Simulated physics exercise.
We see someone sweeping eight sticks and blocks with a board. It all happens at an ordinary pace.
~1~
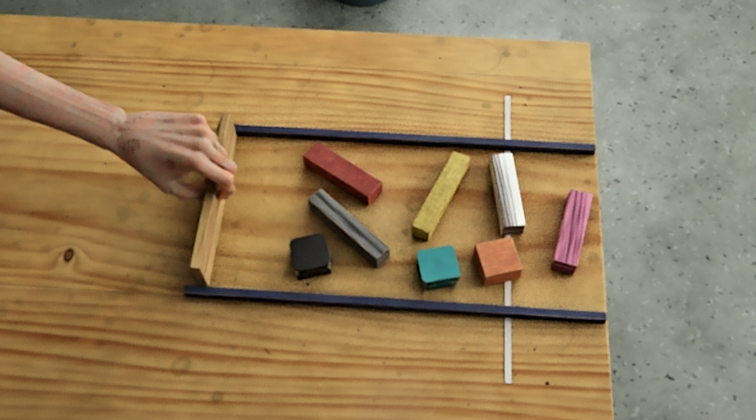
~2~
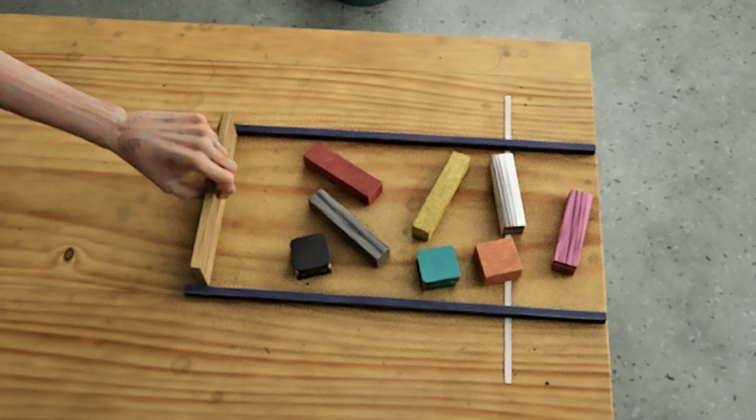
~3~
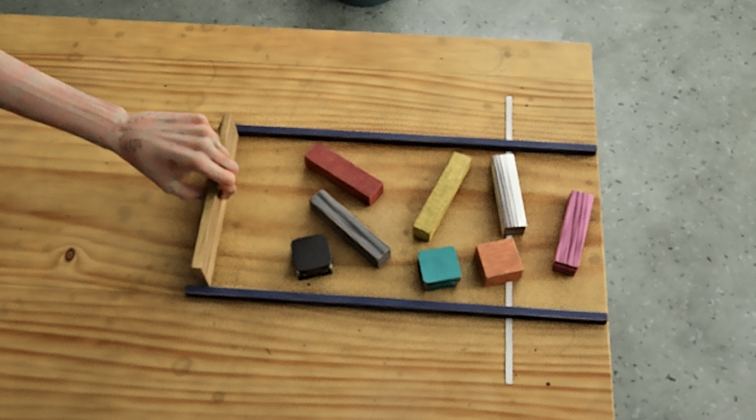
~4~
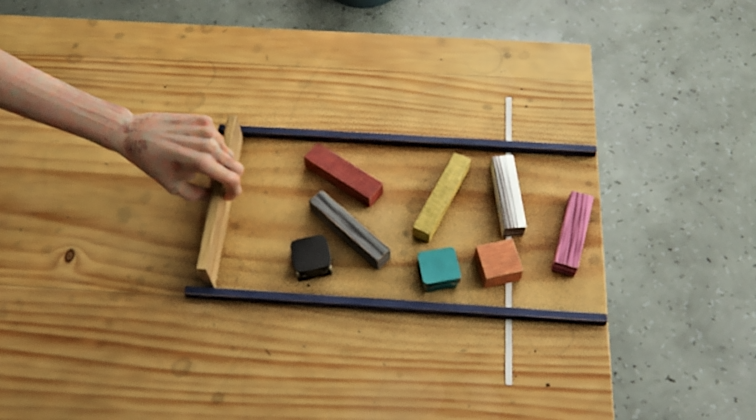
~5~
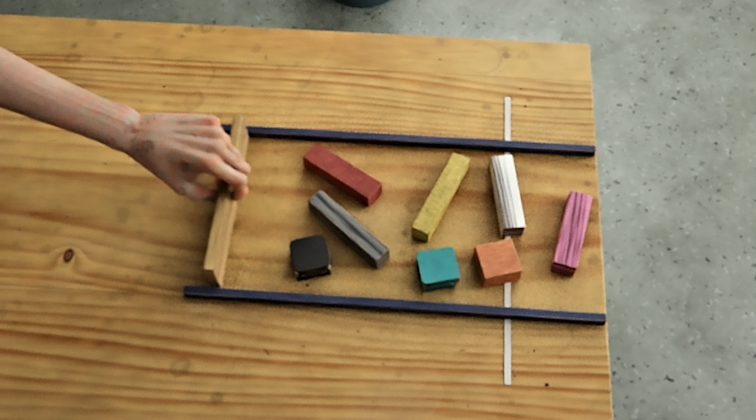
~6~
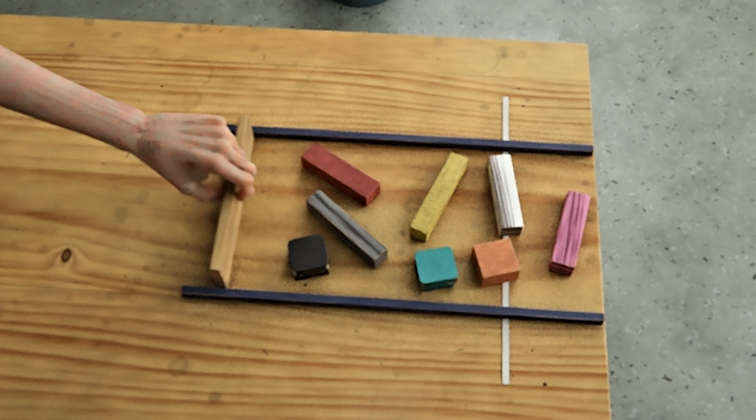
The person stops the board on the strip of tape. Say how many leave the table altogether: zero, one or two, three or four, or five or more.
In the end the number that fall off is one or two.
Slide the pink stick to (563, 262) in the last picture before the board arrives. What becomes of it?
It is lost.
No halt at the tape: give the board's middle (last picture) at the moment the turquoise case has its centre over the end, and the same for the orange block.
At (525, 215) for the turquoise case; at (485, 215) for the orange block.
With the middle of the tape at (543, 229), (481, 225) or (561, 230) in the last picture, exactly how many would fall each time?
In that order 4, 1 and 5.
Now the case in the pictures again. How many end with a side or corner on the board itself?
The number is 3.
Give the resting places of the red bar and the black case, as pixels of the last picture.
About (534, 192), and the other about (524, 278).
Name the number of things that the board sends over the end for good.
In all, 2 of them.
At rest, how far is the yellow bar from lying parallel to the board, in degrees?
About 25°.
Soon after, none off yet; pink stick at rest near (570, 232); white stick at rest near (505, 195); orange block at rest near (495, 263).
After that, none off yet; pink stick moving near (578, 231); white stick moving near (509, 194); orange block displaced about its own width near (542, 260).
In the end, the number that fall off is one or two; gone, orange block and pink stick.
